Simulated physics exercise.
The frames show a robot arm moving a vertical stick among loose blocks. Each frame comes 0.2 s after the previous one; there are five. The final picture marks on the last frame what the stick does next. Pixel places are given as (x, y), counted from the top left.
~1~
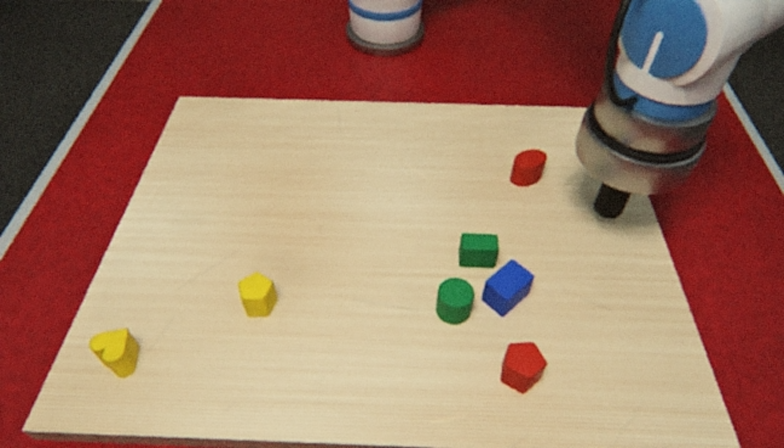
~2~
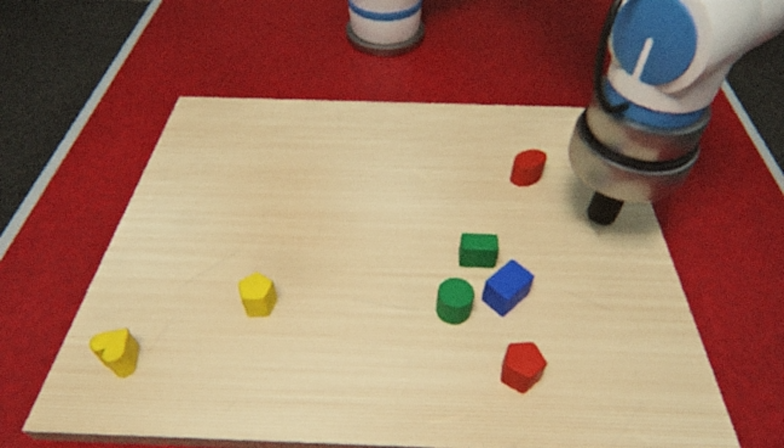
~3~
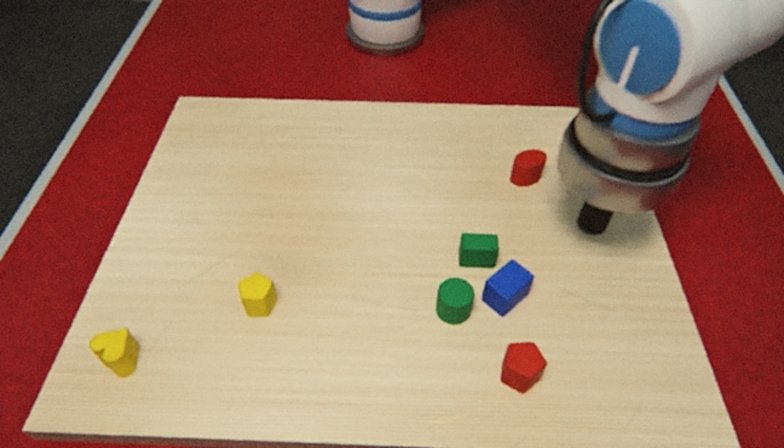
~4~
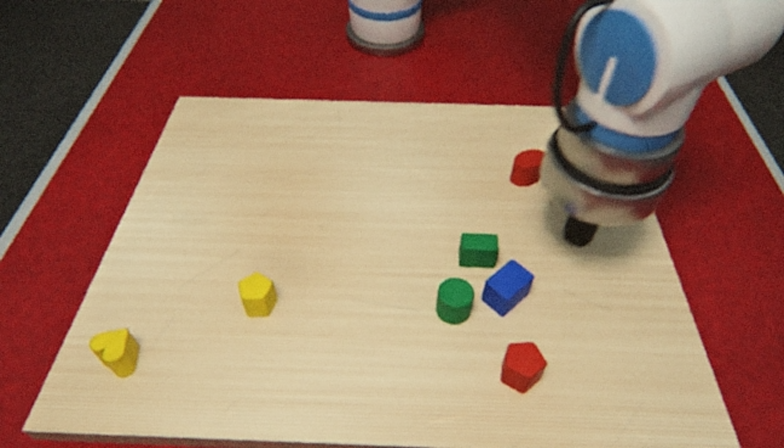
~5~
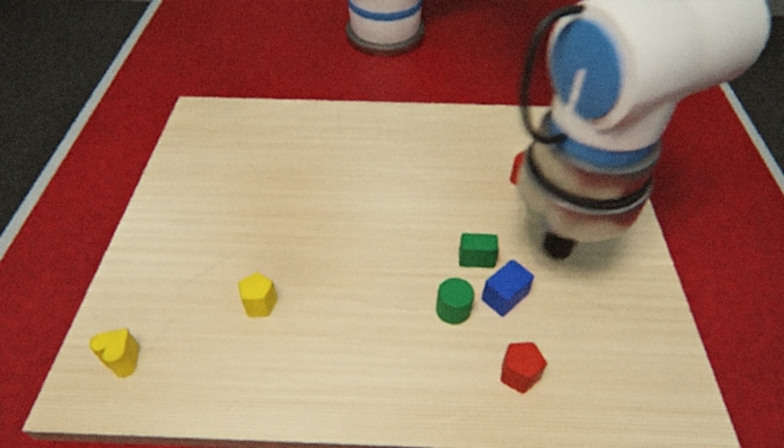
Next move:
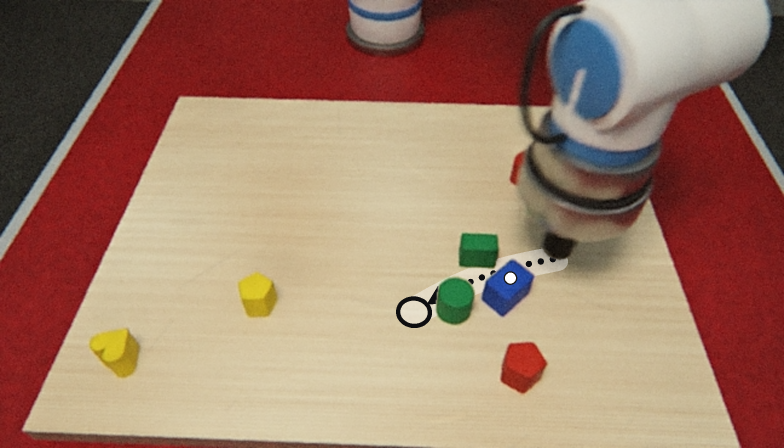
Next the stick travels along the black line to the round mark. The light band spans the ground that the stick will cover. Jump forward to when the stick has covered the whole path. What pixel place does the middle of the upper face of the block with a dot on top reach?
Somewhere near (495, 292).
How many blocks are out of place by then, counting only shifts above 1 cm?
It will shift three or more blocks.
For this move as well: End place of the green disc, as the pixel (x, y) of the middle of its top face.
Its top middle: (435, 321).
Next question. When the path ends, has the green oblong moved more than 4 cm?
No - that is not the case.
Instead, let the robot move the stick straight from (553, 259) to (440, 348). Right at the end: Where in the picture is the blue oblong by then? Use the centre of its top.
Just about (417, 360).
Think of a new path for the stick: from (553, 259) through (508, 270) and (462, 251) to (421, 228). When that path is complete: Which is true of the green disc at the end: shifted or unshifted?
The green disc does not move.
The drawn path runs from (553, 259) via (481, 278), ending at (414, 312); the dot is on the blue oblong.
What follows on the original path. One third of the way, stick at (507, 260); green oblong at (476, 240); blue oblong at (506, 283), turned 20° anticlockwise.
Two thirds of the way, stick at (460, 278); green disc at (453, 296); green oblong at (455, 239), turned 60° clockwise; blue oblong at (495, 292), turned 70° anticlockwise.
At the end, stick at (415, 302); green disc at (435, 321); green oblong at (455, 239), turned 60° clockwise; blue oblong at (495, 292), turned 70° anticlockwise.
